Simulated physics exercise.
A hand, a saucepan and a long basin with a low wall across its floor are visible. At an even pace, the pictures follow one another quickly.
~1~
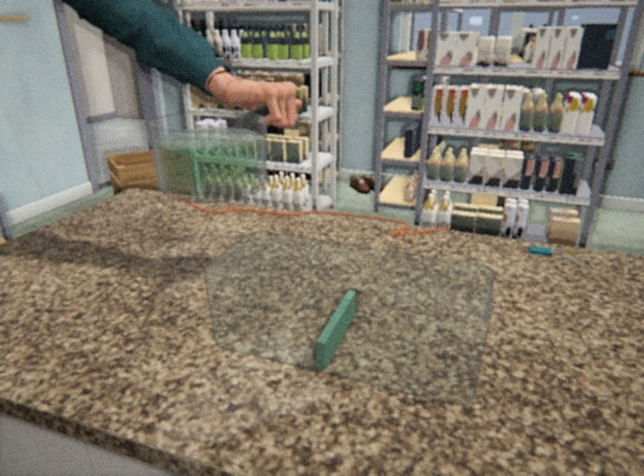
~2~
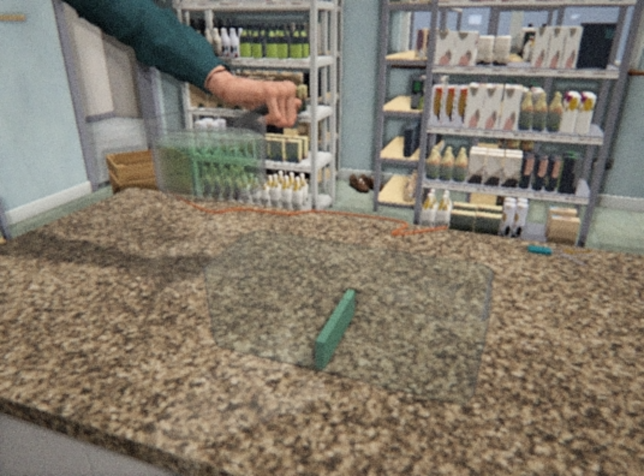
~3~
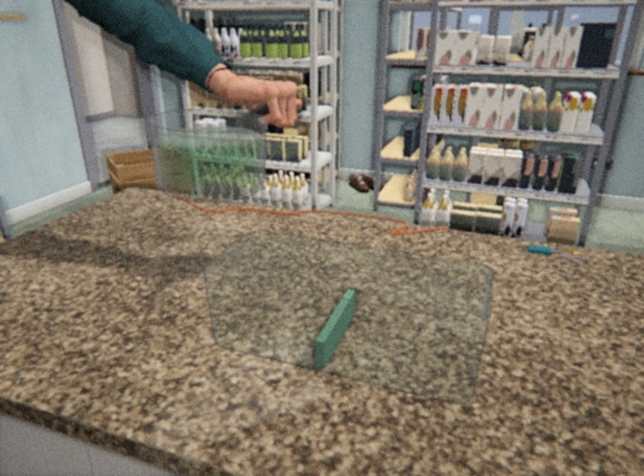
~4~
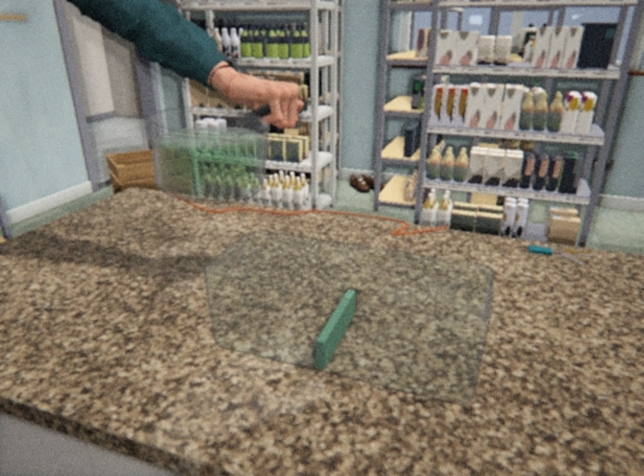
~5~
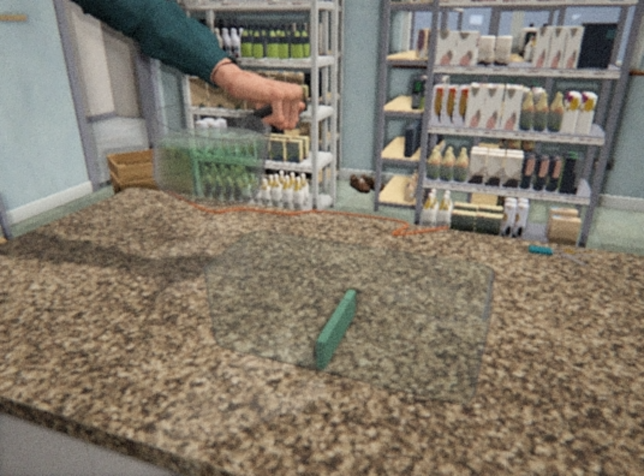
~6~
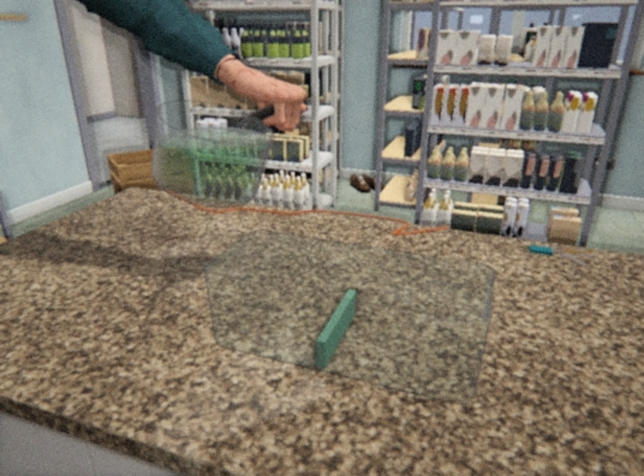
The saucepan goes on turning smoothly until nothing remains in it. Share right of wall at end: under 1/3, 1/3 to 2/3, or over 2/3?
Under 1/3.
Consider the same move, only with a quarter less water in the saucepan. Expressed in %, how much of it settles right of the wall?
5 per cent or so.
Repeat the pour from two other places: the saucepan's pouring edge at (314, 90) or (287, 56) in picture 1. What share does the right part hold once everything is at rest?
75 % and 65 %.
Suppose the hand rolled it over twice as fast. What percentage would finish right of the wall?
Result: Roughly 20 %.
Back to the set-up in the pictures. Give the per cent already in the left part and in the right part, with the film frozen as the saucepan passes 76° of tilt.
Split is about 15 % to the left and 0 % to the right.
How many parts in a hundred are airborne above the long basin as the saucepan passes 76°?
Roughly 30 percent.
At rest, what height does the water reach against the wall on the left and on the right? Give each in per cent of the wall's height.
Once it settles, the left reaches around 90 and the right around 10.
A moment on, the saucepan is tipped on its side and 55 per cent is still to pour, 14 is left of the wall and 0 right of it.
Next, the saucepan is tipped right over and 8 per cent is still to pour, 78 is left of the wall and 4 right of it.
Then the saucepan is tipped right over and 0 per cent is still to pour, 88 is left of the wall and 10 right of it.
Later the saucepan is tipped right over and 0 per cent is still to pour, 84 is left of the wall and 15 right of it.
Finally, 83 per cent lies left of the wall, 16 right of it and 2 outside.
